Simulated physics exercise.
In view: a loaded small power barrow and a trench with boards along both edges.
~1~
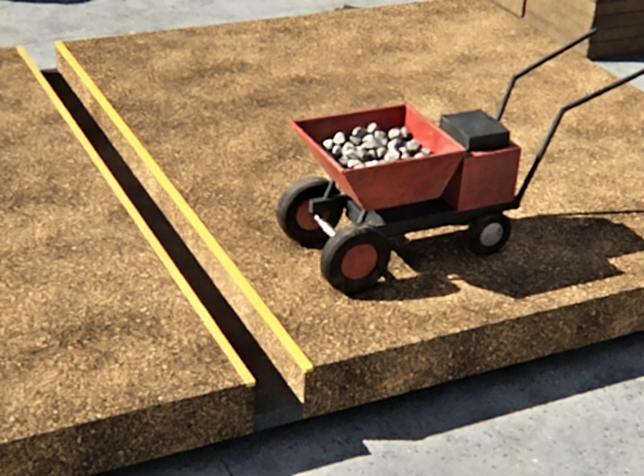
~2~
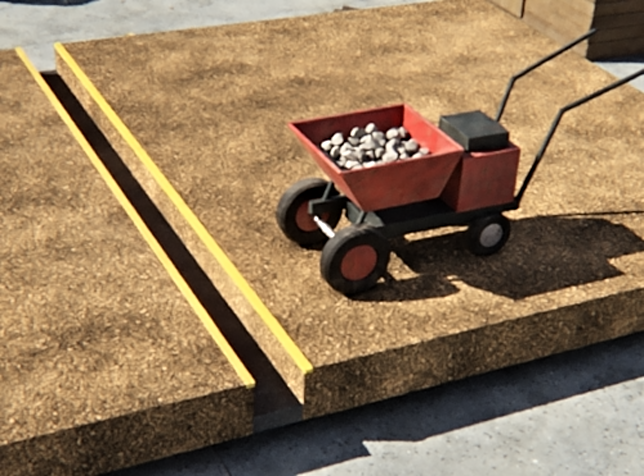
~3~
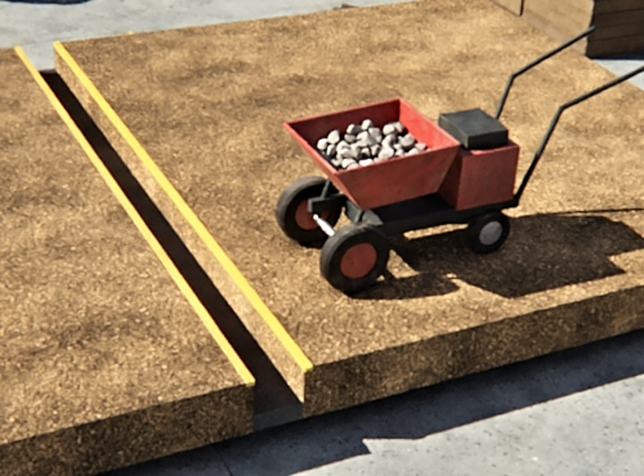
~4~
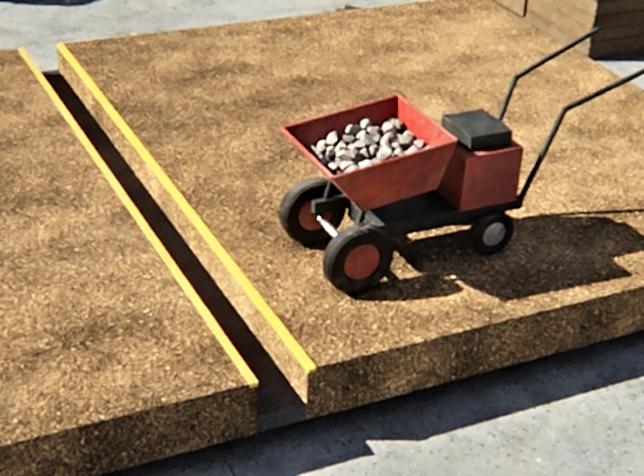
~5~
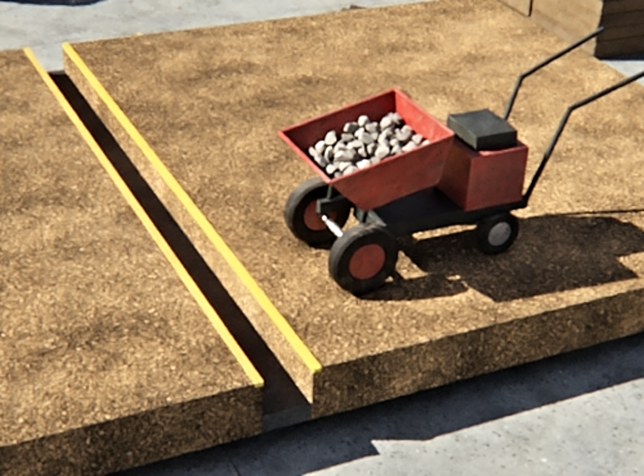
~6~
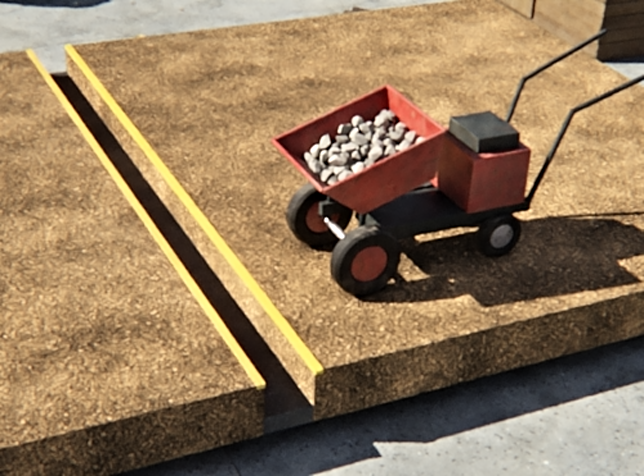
Beside a narrow yellow-edged trench, a small barrow's red skip of stones tilts gradually forward.
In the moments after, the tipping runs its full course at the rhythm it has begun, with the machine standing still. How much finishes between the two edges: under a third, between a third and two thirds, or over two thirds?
Between the edges lies more than two thirds of the load.
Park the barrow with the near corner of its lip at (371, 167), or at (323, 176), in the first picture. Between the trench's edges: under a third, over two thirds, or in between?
In turn: Beyond two thirds; the middle third.
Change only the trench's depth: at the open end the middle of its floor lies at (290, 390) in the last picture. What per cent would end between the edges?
Roughly 70 in a hundred.
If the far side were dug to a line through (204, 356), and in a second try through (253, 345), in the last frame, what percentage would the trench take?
Near 100 % and 60 %.
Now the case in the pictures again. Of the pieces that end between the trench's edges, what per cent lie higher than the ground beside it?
Some 5 per cent.
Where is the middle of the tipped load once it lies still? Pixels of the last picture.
Near (223, 309).
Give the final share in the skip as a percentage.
Close to 0 per cent.
Soon after the last picture, skip tipped steeply; all in the skip.
A little later, skip tipped steeply; nearly all in the skip; a stray few in or heaped over the trench; a stray few falling.
Later still, skip tipped right over; about a quarter in the skip; about half in or heaped over the trench; a small part beyond it; a stray few falling.
By the end, skip tipped right over; most in or heaped over the trench; a small part beyond it.
